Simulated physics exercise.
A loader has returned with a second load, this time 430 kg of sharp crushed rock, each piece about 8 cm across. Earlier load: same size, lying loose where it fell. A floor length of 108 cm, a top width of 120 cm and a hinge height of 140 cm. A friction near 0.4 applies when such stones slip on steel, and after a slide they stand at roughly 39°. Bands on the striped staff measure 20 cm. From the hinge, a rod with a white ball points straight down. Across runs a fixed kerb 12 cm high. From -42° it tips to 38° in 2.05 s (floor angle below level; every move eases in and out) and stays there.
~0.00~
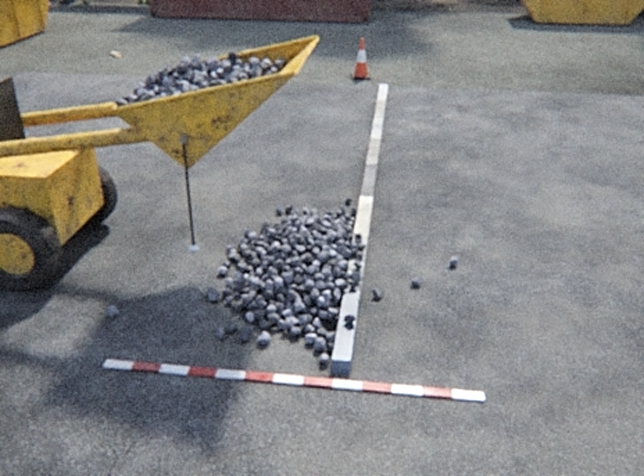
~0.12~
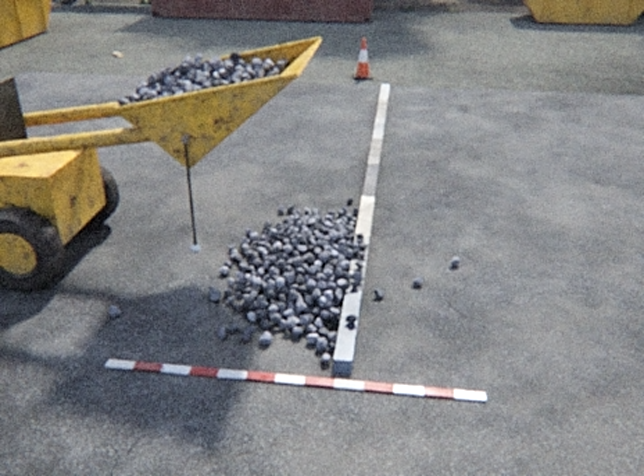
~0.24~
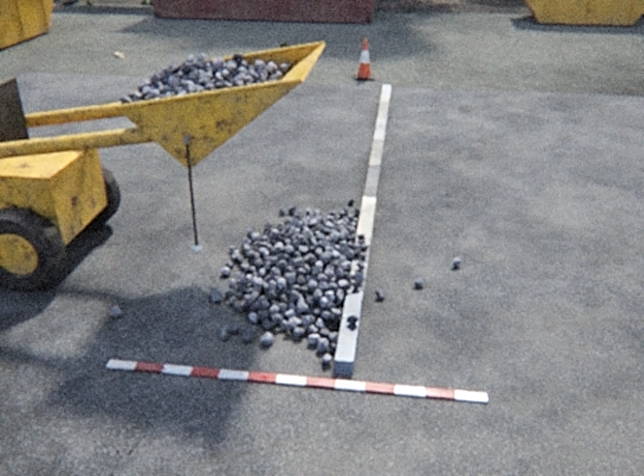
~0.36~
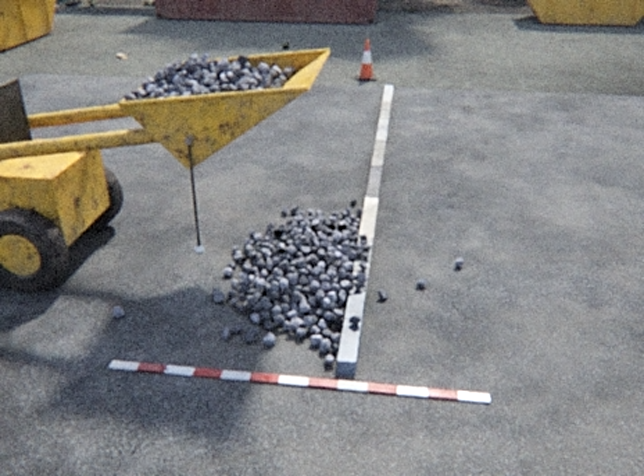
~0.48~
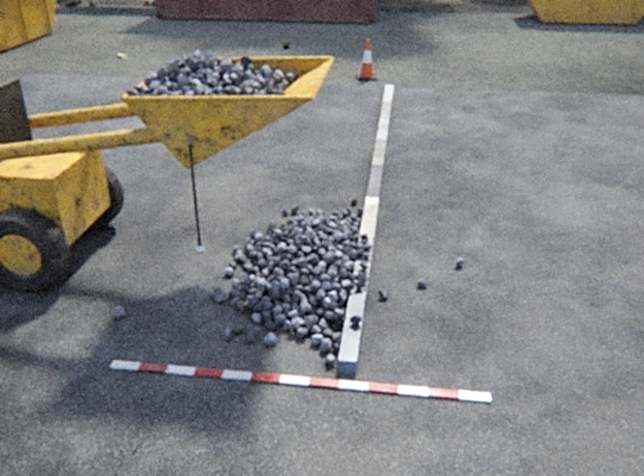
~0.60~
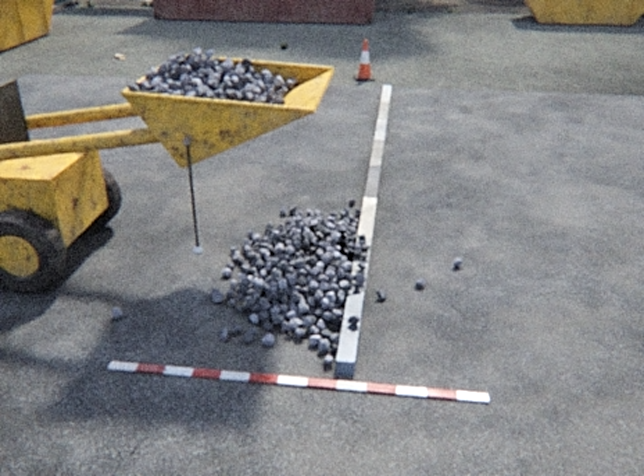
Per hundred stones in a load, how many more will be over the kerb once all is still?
41.
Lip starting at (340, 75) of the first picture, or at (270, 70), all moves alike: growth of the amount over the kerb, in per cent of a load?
Case one about 85 %, case two about 20 %.
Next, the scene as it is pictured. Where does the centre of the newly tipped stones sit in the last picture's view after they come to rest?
They come to rest centred about (354, 258).
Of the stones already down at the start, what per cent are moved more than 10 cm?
5 %.
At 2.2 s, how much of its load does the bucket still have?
About 50 per cent is held.
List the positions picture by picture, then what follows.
In the first frame, the bucket is at -42°, its lip at (295, 73); the top of the load is at (237, 67). The earlier load is highest near (292, 238), 29 cm above ground level, 99 % on this side of the kerb, 1 % over the kerb.
In the second frame, the bucket is at -41°, its lip at (298, 75); the top of the load is at (239, 68); the stones move at 0.1 m/s on average.
In the third frame, the bucket is at -39°, its lip at (302, 80); the top of the load is at (216, 66); the stones move at 0.1 m/s on average.
In the fourth frame, the bucket is at -35°, its lip at (308, 89); the top of the load is at (215, 65); the stones move at 0.2 m/s on average.
In the fifth frame, lip at (312, 98), floor tilted -31°, highest stones at (202, 61); the stones move at 0.2 m/s on average.
In the sixth frame, lip at (314, 111), floor tilted -25°, highest stones at (195, 59); the stones move at 0.2 m/s on average.
After 1.5 s the floor is at 26°; in per cent of one load, 100 in the bucket, 100 on this side of the kerb, 1 over the kerb; the foremost stones are at (384, 275).
After 2.2 s the floor is at 38°; in per cent of one load, 50 in the bucket, 149 on this side of the kerb, 1 over the kerb; the foremost stones are at (389, 270).
After 2.5 s the floor is at 38°; in per cent of one load, 14 in the bucket, 167 on this side of the kerb, 18 over the kerb; the foremost stones are at (437, 281).
After 5.2 s the floor is at 38°; in per cent of one load, 0 in the bucket, 159 on this side of the kerb, 41 over the kerb; the foremost stones are at (486, 286). Net gain over the kerb, 41.
